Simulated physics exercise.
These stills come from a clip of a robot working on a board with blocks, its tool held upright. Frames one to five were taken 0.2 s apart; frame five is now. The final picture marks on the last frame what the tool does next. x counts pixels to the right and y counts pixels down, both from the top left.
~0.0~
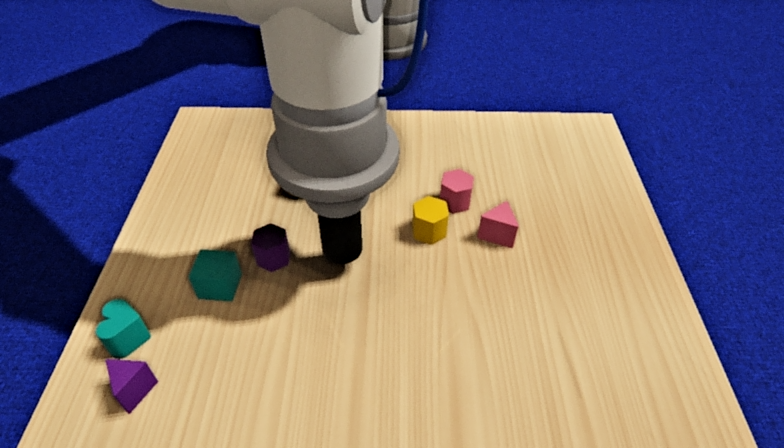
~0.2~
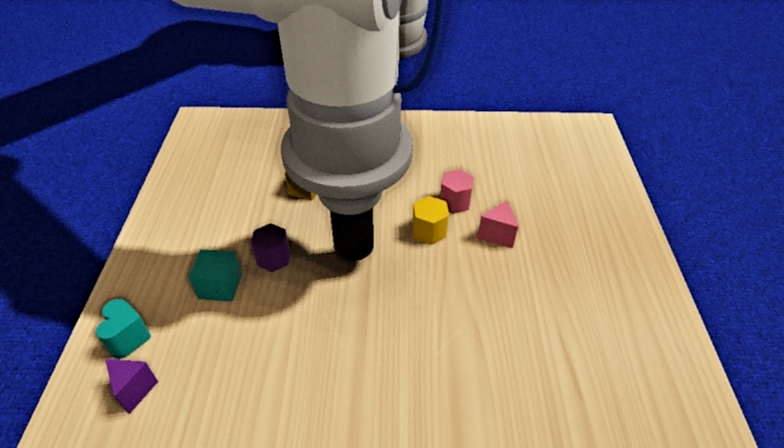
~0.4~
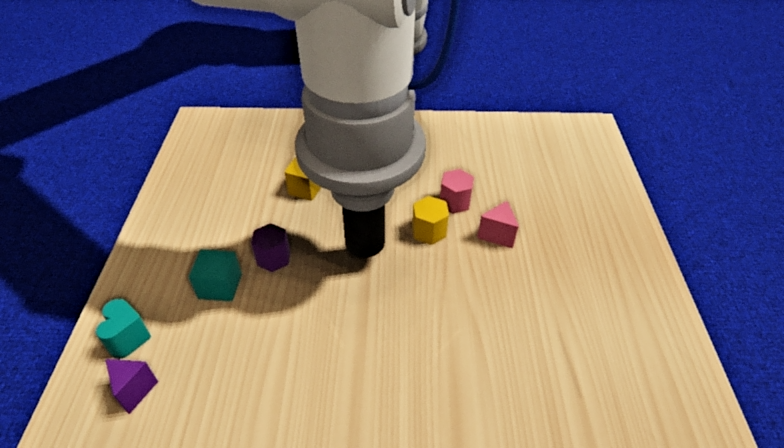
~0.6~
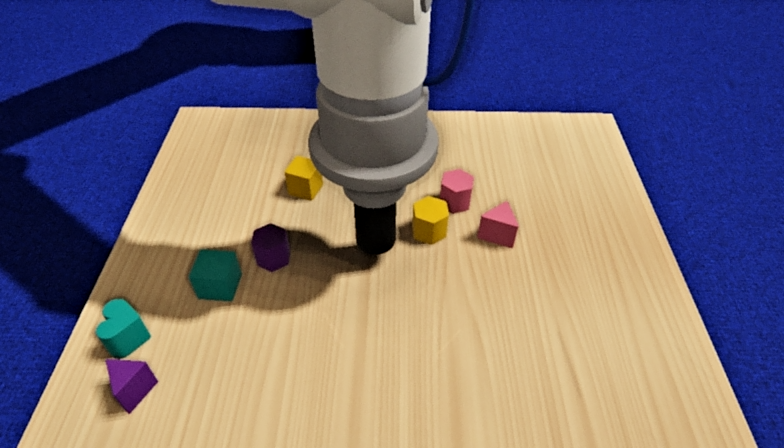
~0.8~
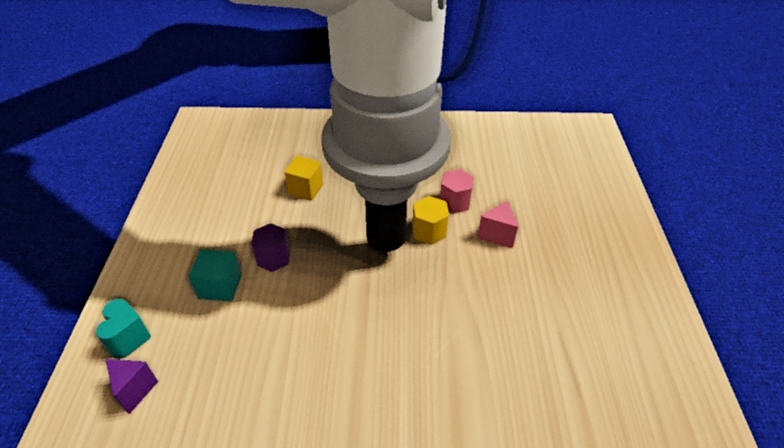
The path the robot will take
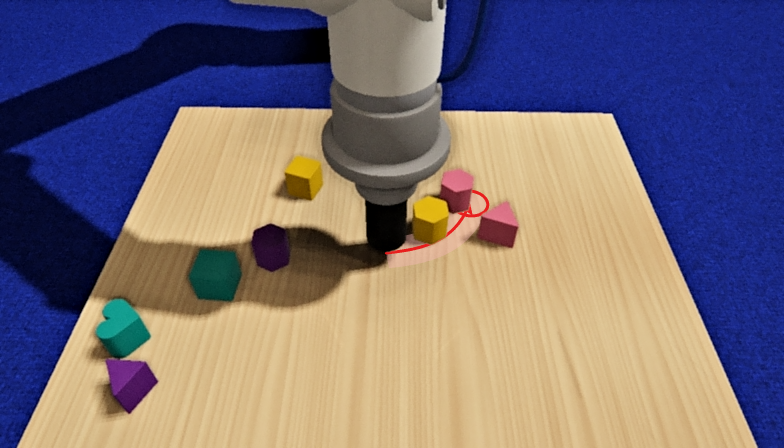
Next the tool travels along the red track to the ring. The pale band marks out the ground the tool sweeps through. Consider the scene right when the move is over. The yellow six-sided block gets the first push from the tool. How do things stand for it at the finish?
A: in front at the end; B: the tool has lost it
A
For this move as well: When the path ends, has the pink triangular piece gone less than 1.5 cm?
Yes.
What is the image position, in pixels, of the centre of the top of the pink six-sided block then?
I'd place it at (471, 142), taking the centre of its top.
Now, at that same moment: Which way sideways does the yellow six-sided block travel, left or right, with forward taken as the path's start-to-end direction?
It's set to shift left.
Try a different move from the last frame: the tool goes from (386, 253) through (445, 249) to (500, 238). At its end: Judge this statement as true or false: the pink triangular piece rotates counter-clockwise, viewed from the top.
False - the claim does not hold.
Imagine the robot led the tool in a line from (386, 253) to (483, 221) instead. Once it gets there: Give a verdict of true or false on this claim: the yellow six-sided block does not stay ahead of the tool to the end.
The statement is incorrect.
The line goes from (386, 253) by way of (426, 246) and (455, 227) to (470, 203).
What follows on the original path. One third of the way, tool (428, 230); yellow six-sided block (448, 201), turned 20° anticlockwise.
Two thirds of the way, tool (458, 211); yellow six-sided block (475, 182), turned 30° anticlockwise; pink six-sided block (469, 161), turned 45° anticlockwise.
At the end, tool (472, 187); yellow six-sided block (485, 160), turned 40° anticlockwise; pink six-sided block (471, 142), turned 60° anticlockwise; pink triangular piece unmoved.
